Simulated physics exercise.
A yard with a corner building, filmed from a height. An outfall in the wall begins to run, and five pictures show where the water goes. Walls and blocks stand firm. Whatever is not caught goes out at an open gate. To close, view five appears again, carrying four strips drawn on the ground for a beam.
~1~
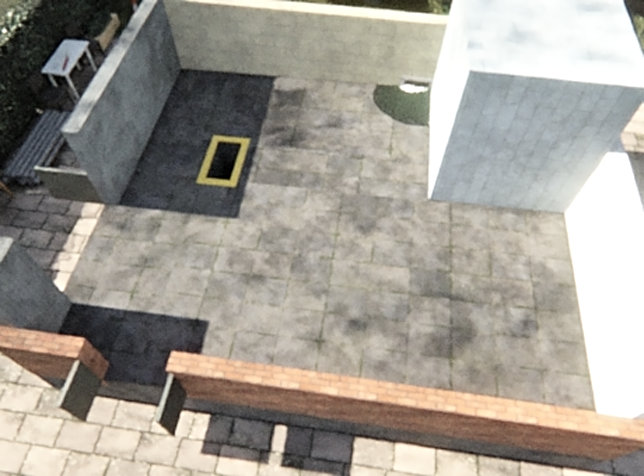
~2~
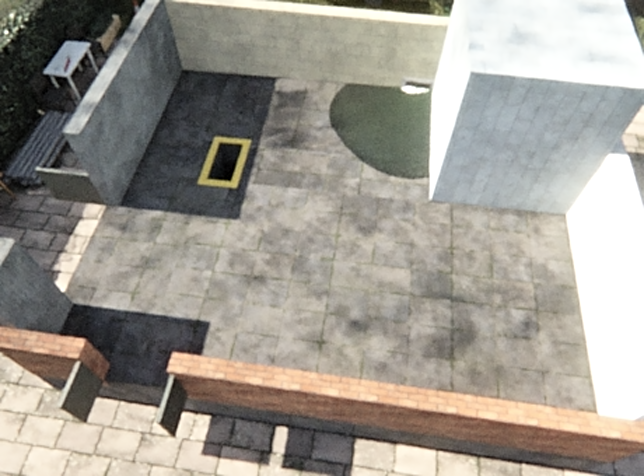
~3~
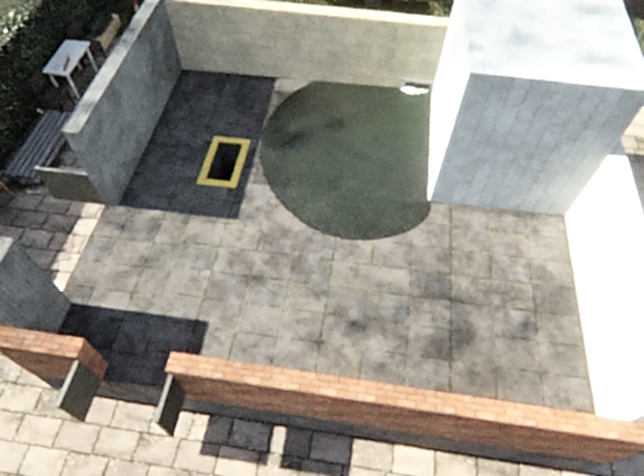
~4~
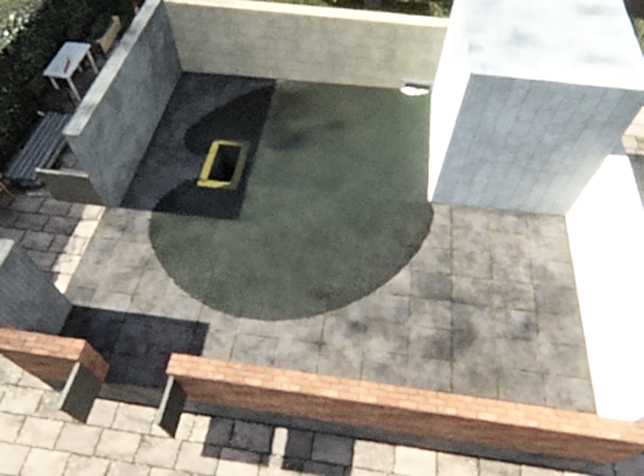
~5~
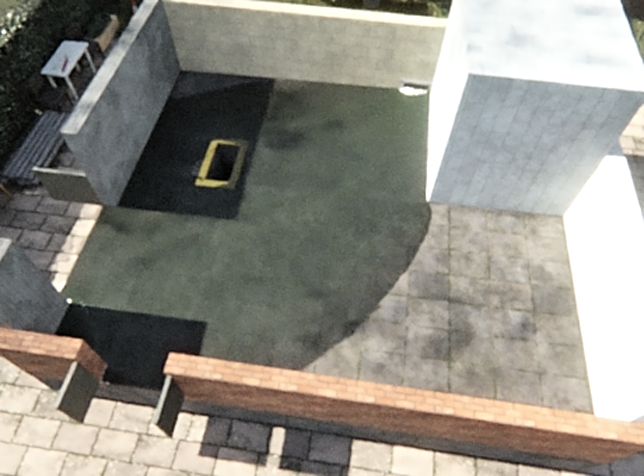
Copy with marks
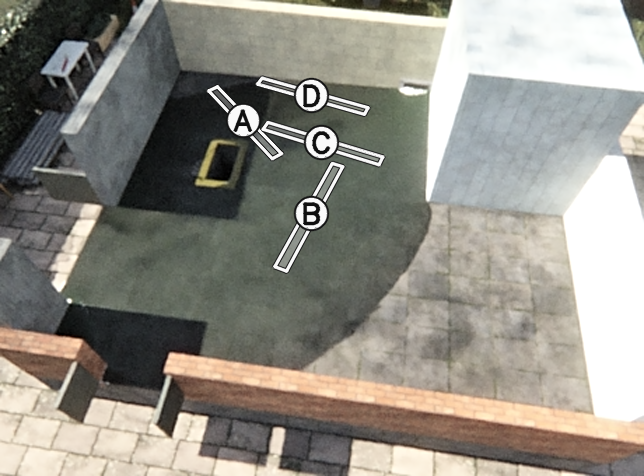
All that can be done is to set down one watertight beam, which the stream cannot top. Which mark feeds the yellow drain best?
I would pick spot B.
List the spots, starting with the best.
The order is B, D, A, C.
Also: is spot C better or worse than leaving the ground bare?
Worse.
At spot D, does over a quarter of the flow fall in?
No, it does not.
In white, A from (213, 88) to (276, 156); B from (280, 268) to (337, 165); C from (265, 125) to (380, 160); D from (259, 81) to (366, 111).
With A, about 7 % of the stream goes into the yellow drain, about 93 % out by the gates.
With B, about 26 % of the stream goes into the yellow drain, about 74 % out by the gates.
With C, about 2 % of the stream goes into the yellow drain, about 98 % out by the gates.
With D, about 17 % of the stream goes into the yellow drain, about 83 % out by the gates.
